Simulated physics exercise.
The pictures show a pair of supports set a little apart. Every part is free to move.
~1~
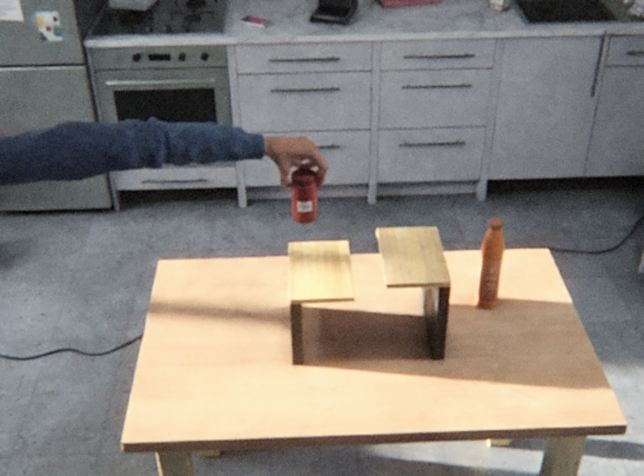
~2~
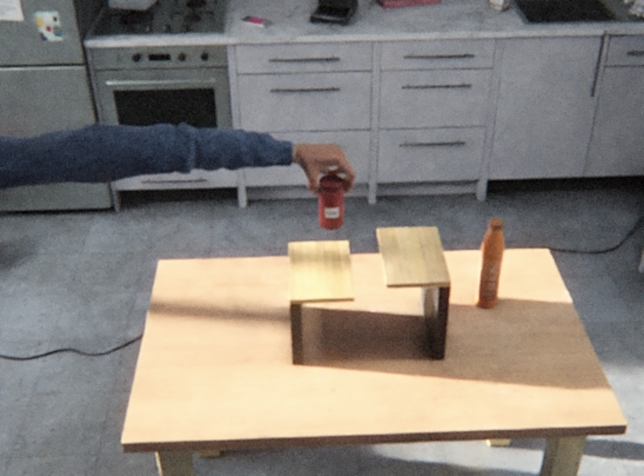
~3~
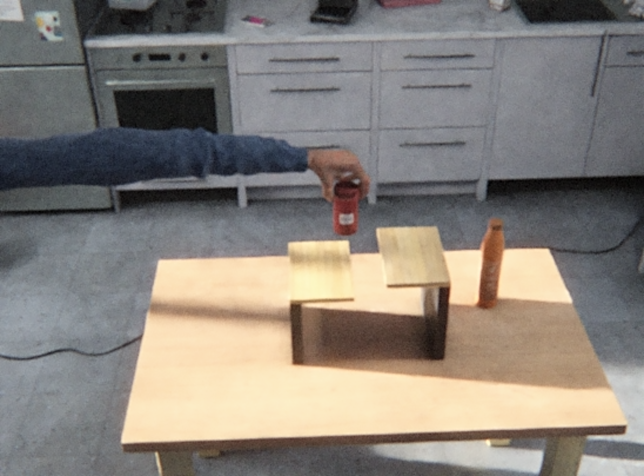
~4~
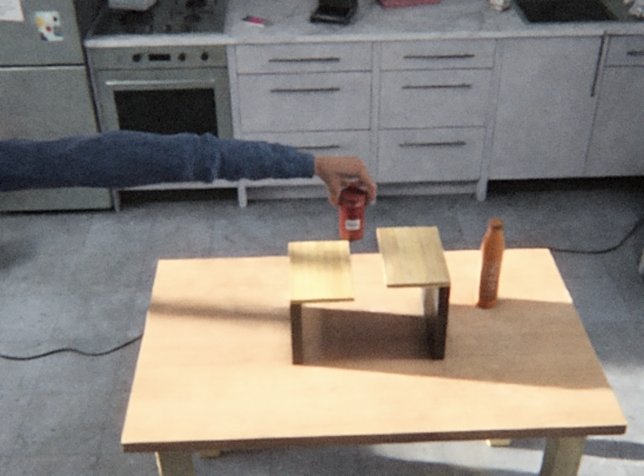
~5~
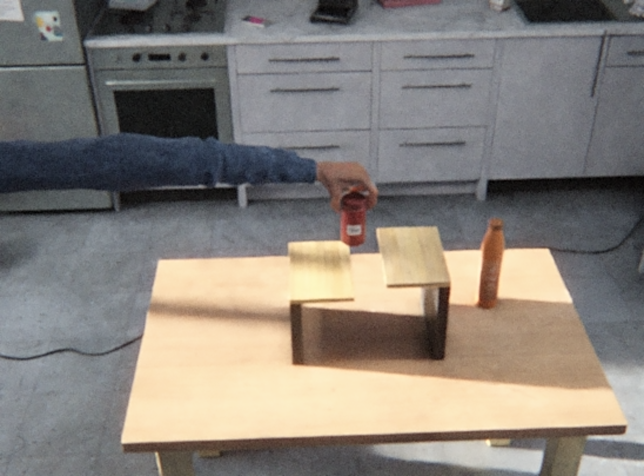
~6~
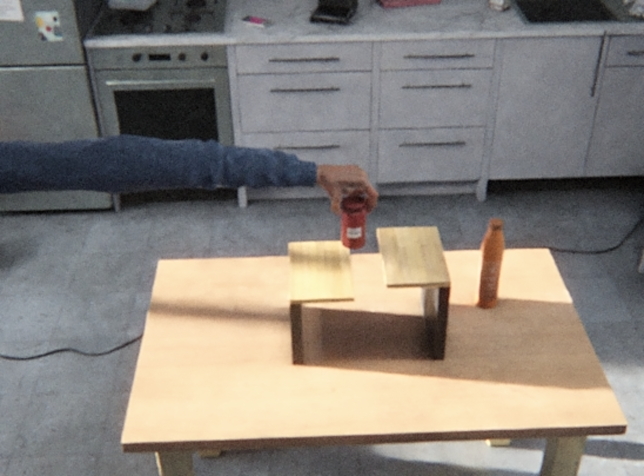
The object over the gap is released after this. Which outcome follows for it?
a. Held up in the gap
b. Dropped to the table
Option a: Held up in the gap.
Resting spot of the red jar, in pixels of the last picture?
It ends up near (368, 253).
Then, 0.20 s later than the last frame, red jar moved about its own width near (353, 239).
Then, 0.40 s later than the last frame, red jar tilted by 23° near (363, 250).
When it is over, lying over on the stand or table, red jar; orange bottle as before. End places, in pixels of the last picture, red jar near (368, 253). The jar lodges.
